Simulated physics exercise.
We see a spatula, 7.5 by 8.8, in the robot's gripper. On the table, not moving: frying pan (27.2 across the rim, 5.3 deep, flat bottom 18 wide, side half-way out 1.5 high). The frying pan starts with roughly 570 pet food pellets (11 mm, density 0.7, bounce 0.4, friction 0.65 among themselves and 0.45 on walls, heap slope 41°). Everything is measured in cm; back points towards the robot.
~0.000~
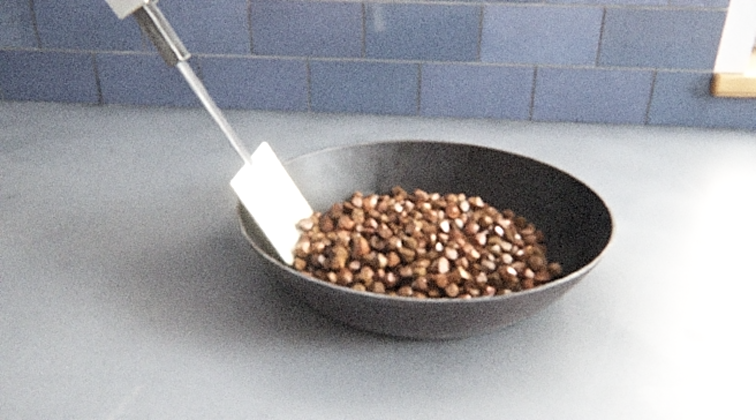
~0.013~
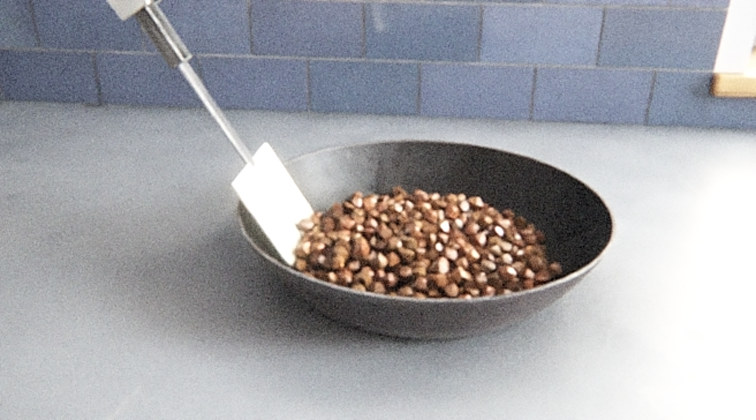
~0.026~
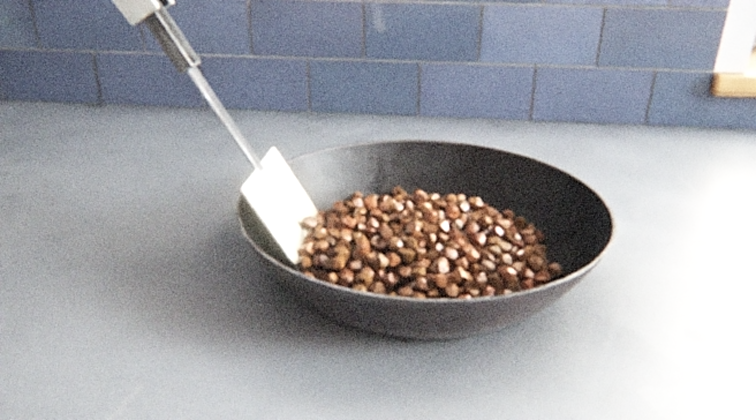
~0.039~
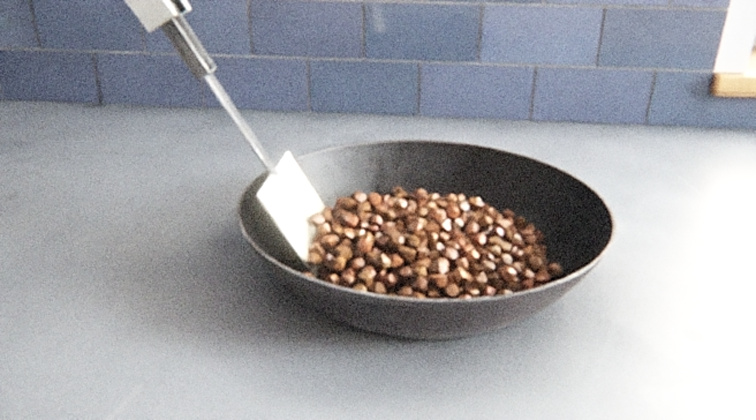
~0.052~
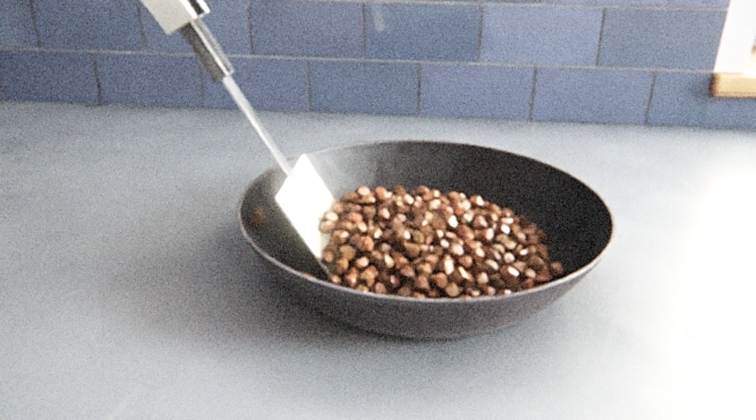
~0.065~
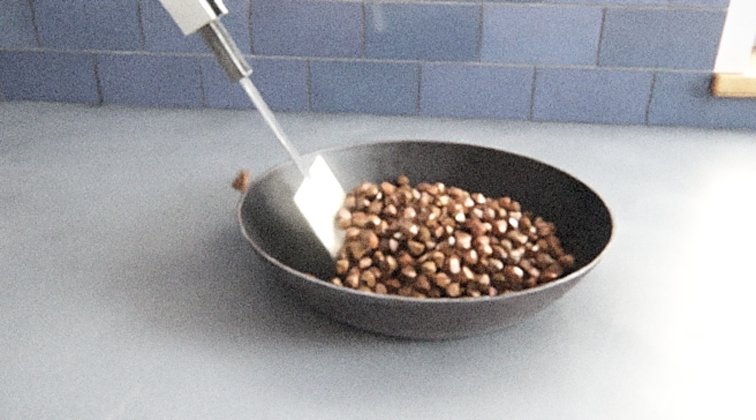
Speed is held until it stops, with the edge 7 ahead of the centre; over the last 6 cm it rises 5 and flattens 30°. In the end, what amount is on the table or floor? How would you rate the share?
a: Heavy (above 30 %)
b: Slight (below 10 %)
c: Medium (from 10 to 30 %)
Option c: Medium (from 10 to 30 %).
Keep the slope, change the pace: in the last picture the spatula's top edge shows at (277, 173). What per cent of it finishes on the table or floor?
Roughly 0 per cent.
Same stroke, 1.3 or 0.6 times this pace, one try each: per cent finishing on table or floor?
Close to 15 and 0 percent respectively.
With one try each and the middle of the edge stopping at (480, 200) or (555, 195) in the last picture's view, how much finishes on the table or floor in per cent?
Some 5 and 25 per cent.
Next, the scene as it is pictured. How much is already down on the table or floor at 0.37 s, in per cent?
Around 10 percent.
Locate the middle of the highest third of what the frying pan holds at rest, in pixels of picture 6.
(542, 222).
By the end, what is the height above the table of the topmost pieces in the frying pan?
Close to 6.0 centimetres high.
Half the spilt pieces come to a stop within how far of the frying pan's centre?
Looks like roughly 26 centimetres to me.
After 0.10 s, sloping 59°, highest piece 15 above the table; 571 in the frying pan, 2 on the blade or in flight.
After 0.14 s, sloping 49°, highest piece 22 above the table; 571 in the frying pan, 2 on the blade or in flight.
After 0.37 s, sloping 29°, highest piece 28 above the table; 493 in the frying pan, 67 on the table or floor, 13 on the blade or in flight.
After 1.41 s, sloping 29°, highest piece 6 above the table; 493 in the frying pan, 80 on the table or floor.
In the end, 493 in the frying pan, 80 on the table or floor. That is 14 % on the table or floor.
